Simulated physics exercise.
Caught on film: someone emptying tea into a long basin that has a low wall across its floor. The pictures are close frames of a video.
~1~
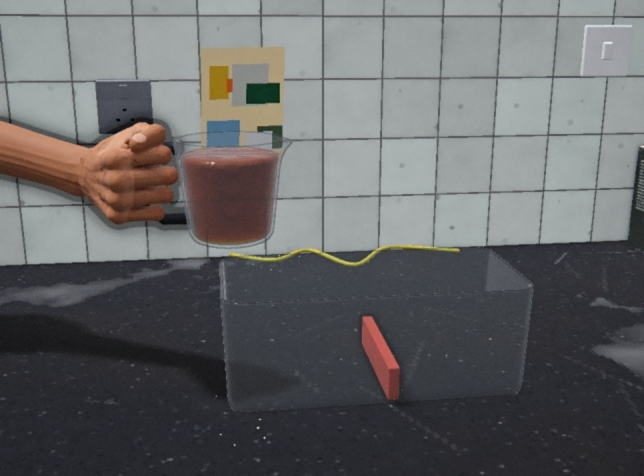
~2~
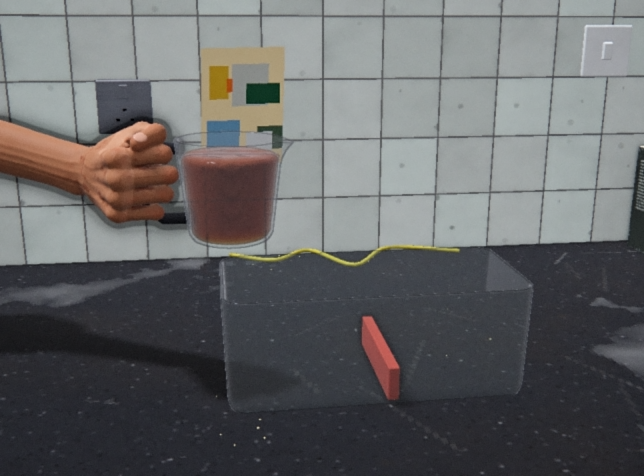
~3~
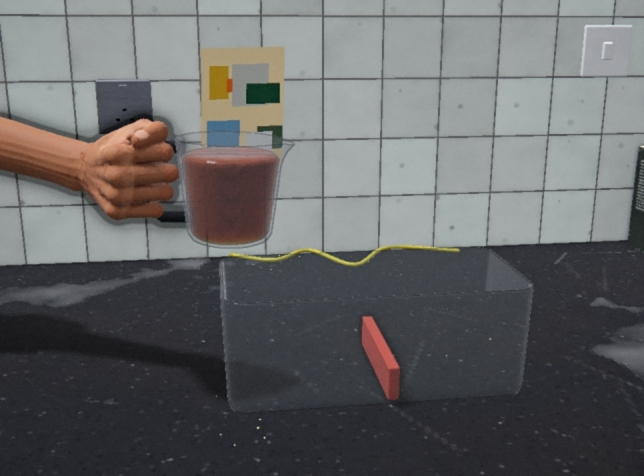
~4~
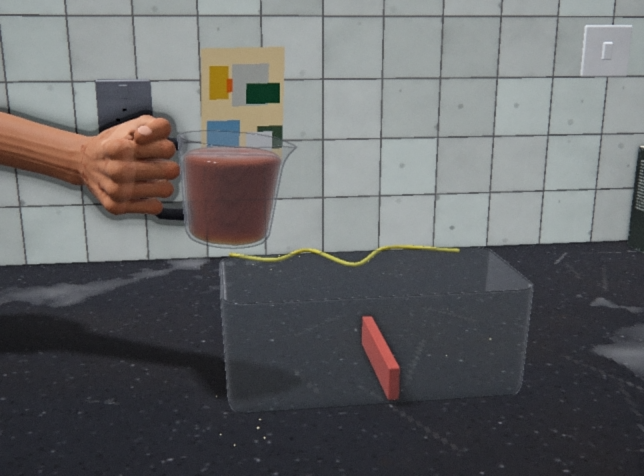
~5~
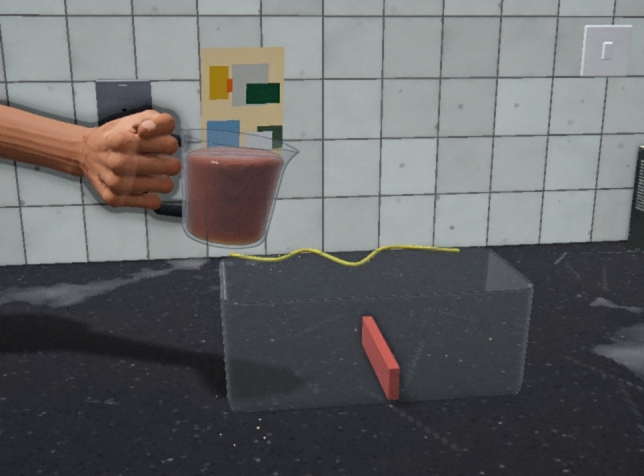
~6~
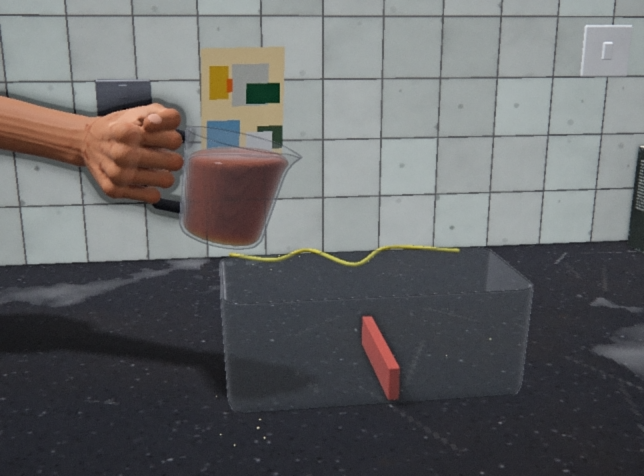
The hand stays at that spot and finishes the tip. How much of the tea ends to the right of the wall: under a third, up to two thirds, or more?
It comes to not even a third.
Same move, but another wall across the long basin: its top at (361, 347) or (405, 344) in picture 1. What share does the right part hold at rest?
Near 30 % and 10 %.
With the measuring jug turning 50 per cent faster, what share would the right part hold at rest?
Roughly 10 in a hundred.
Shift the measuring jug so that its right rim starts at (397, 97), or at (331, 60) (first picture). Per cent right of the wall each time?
The first gives 90 %, the second 75 %.
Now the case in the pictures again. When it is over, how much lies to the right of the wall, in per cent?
About 10 per cent.
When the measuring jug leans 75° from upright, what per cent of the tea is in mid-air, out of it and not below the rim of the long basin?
Near 20 %.
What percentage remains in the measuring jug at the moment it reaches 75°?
Roughly 65 in a hundred.
A moment on, the measuring jug is tipped on its side and 67 per cent is still to pour, 13 is left of the wall and 0 right of it.
Next, the measuring jug is tipped right over and 11 per cent is still to pour, 80 is left of the wall and 2 right of it.
Then the measuring jug is tipped right over and 0 per cent is still to pour, 90 is left of the wall and 7 right of it.
Later the measuring jug is tipped right over and 0 per cent is still to pour, 90 is left of the wall and 8 right of it.
At rest 90 per cent lies left of the wall, 8 right of it and 2 outside.
